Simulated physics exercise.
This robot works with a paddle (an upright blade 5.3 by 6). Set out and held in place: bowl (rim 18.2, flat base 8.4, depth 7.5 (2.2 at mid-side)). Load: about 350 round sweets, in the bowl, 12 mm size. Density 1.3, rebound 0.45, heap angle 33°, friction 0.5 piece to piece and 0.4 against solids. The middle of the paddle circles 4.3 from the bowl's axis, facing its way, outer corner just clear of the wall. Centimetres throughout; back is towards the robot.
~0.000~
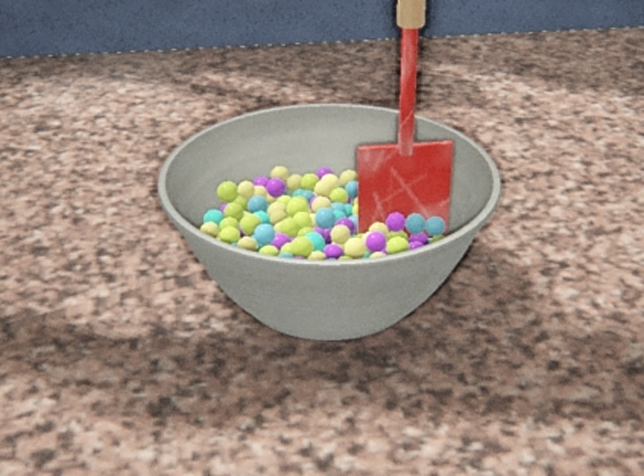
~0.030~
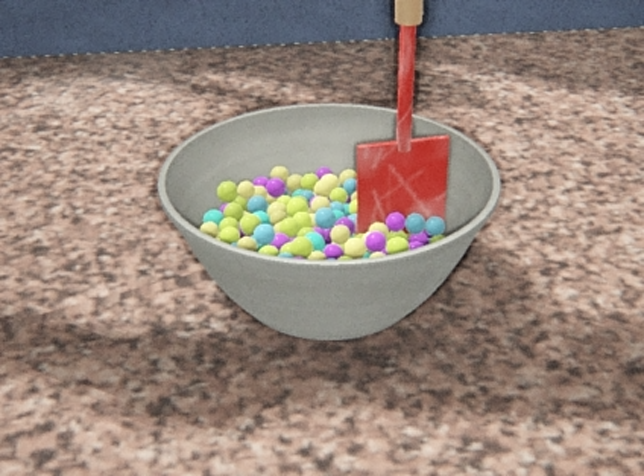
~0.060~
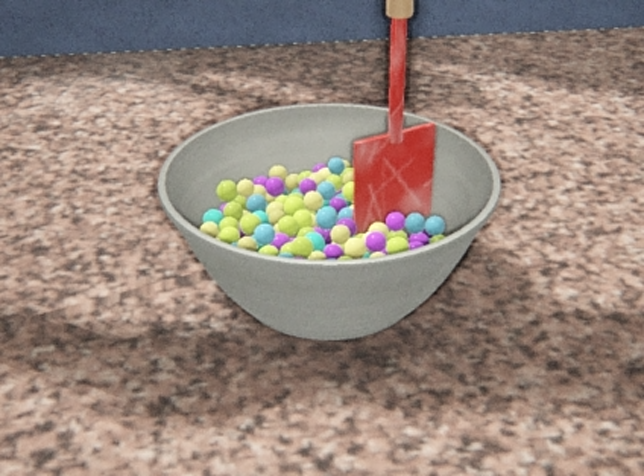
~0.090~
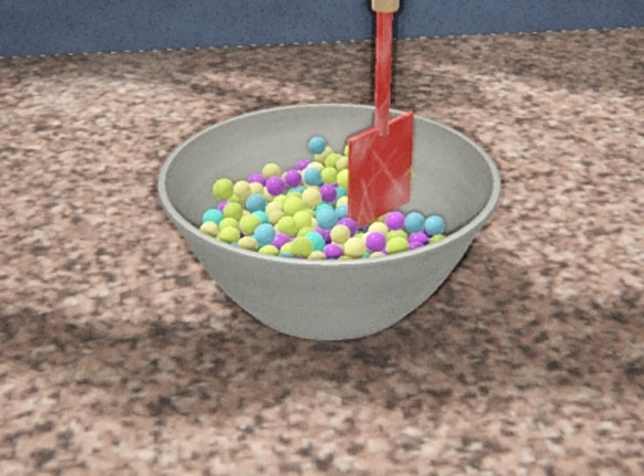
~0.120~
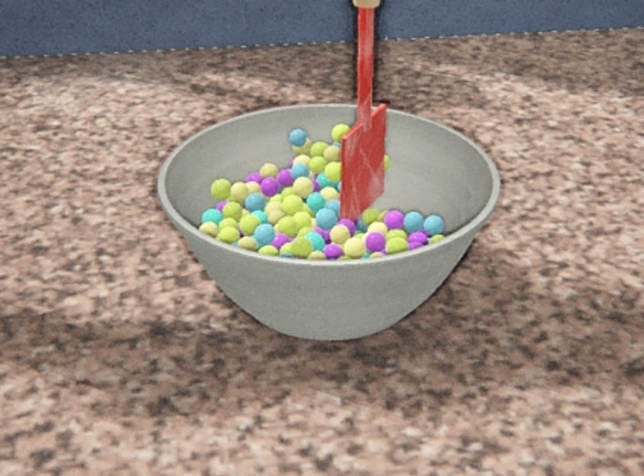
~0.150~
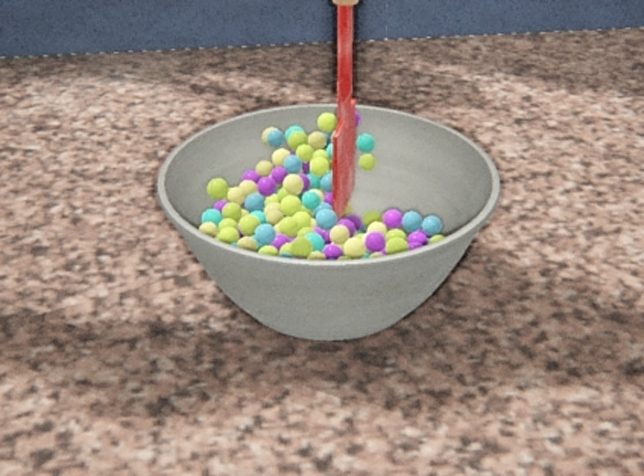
The clip opens on a grey bowl of small, colourful round sweets on a speckled surface, with a red paddle standing upright at the right, its flat face showing. The paddle sweeps leftward around the back of the bowl, turning until it appears edge-on, while sweets bunch and pile higher beside it.
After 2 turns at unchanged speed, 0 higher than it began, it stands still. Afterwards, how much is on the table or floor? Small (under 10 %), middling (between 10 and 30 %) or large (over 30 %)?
On the table or floor the share is middling, between 10 and 30 %.
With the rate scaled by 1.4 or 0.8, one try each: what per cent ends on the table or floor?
Some 35 and 15 per cent.
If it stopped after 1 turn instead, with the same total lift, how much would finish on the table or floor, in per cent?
It would be near 10 per cent.
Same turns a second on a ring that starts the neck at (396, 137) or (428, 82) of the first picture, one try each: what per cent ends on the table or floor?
About 20 and 0 per cent.
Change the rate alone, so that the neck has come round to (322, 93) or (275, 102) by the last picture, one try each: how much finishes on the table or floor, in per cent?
About 35 and 45 per cent.
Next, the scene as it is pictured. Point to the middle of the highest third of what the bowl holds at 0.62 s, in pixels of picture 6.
Near (427, 196).
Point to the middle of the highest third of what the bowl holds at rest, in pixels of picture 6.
At about (361, 191).
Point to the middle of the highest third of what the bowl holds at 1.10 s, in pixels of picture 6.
Around (292, 258).
After 0.62 s, 326° round, highest piece 9 above the table; 317 in the bowl, 22 on the table or floor, 9 in flight or on the tool.
After 1.10 s, 221° round, highest piece 9 above the table; 285 in the bowl, 54 on the table or floor, 9 in flight or on the tool.
After 1.53 s, 0° round, highest piece 7 above the table; 273 in the bowl, 75 on the table or floor.
After 2.23 s, 0° round, highest piece 7 above the table; 273 in the bowl, 75 on the table or floor.
At rest, 273 in the bowl, 75 on the table or floor. That is 22 % on the table or floor.
